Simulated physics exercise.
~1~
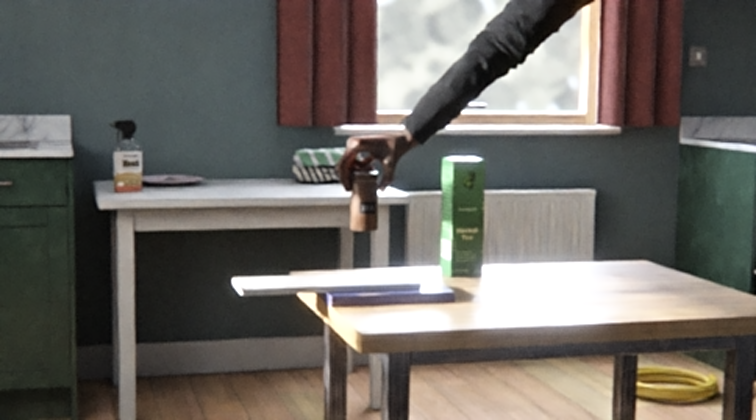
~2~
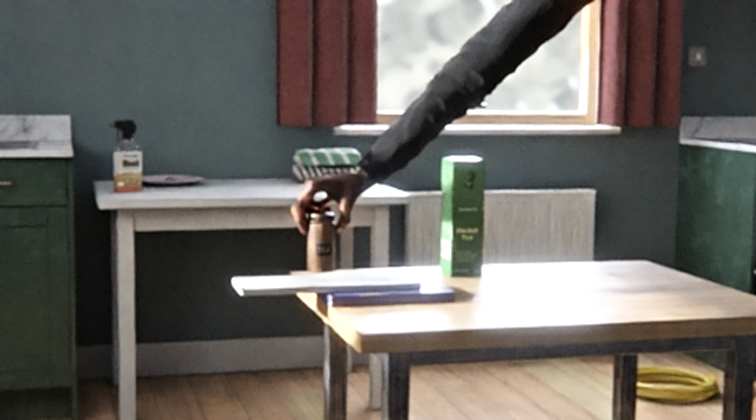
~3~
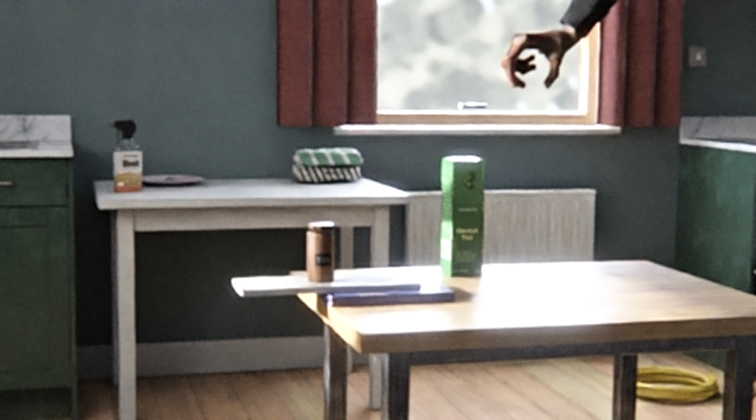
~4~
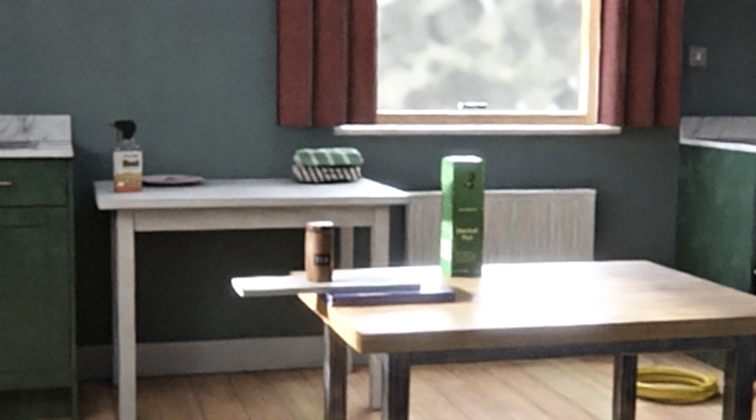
In a kitchen, a hand setting a brown shaker on a white plank overhanging a table, then withdrawing, the plank staying balanced.
